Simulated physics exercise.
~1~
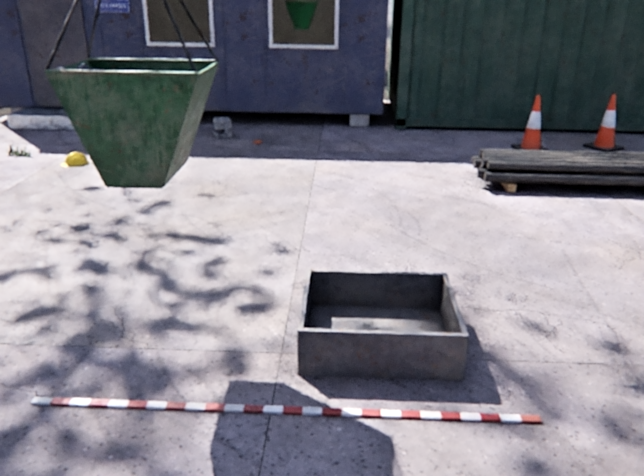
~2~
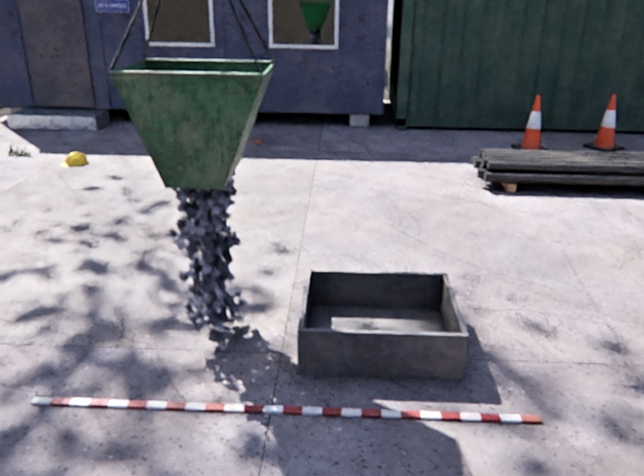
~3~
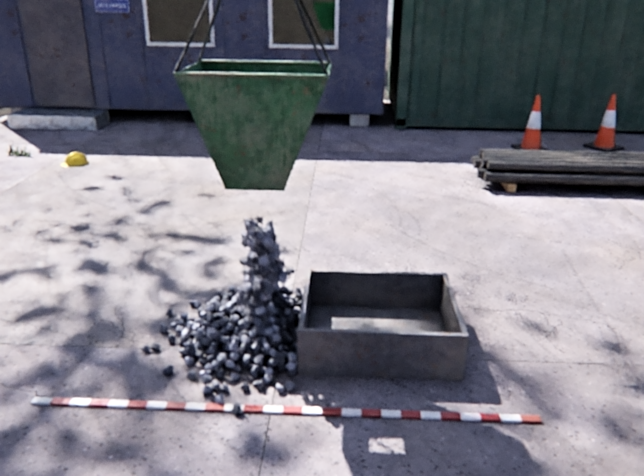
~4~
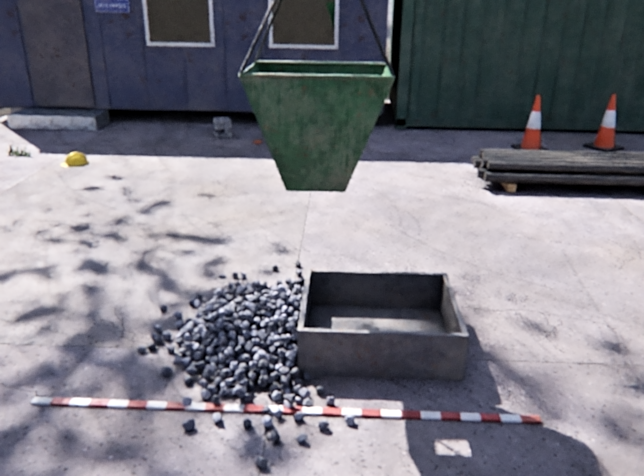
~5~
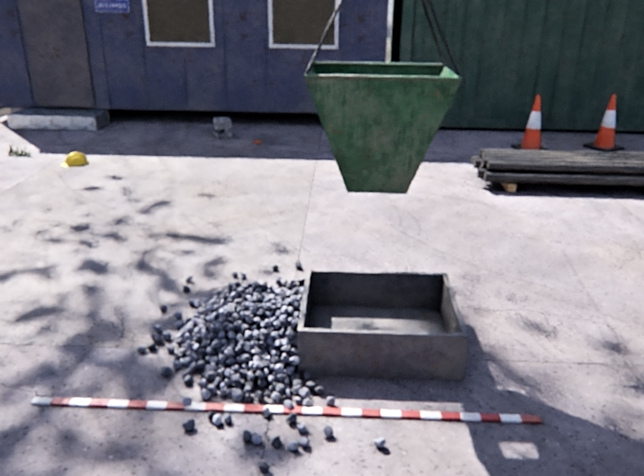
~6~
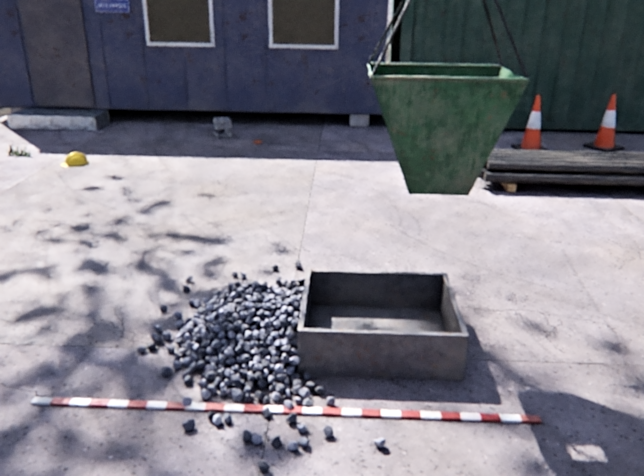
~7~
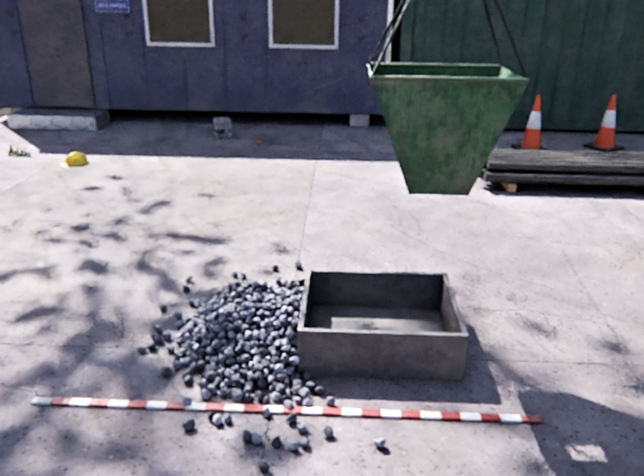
In a sunlit concrete yard with a dark blue cabin, a green metal wall and traffic cones behind, a green tapered skip hangs above the ground, left of a low open grey bin and behind a red-and-white staff. As the skip glides right, dark stones pour from its bottom in a thick column, landing short of the bin. The last of them drop onto a growing heap against the bin's left side, and a few roll forward past the staff. The emptied skip travels on over the bin and stops to its right. The stones lie still, and the bin remains empty.
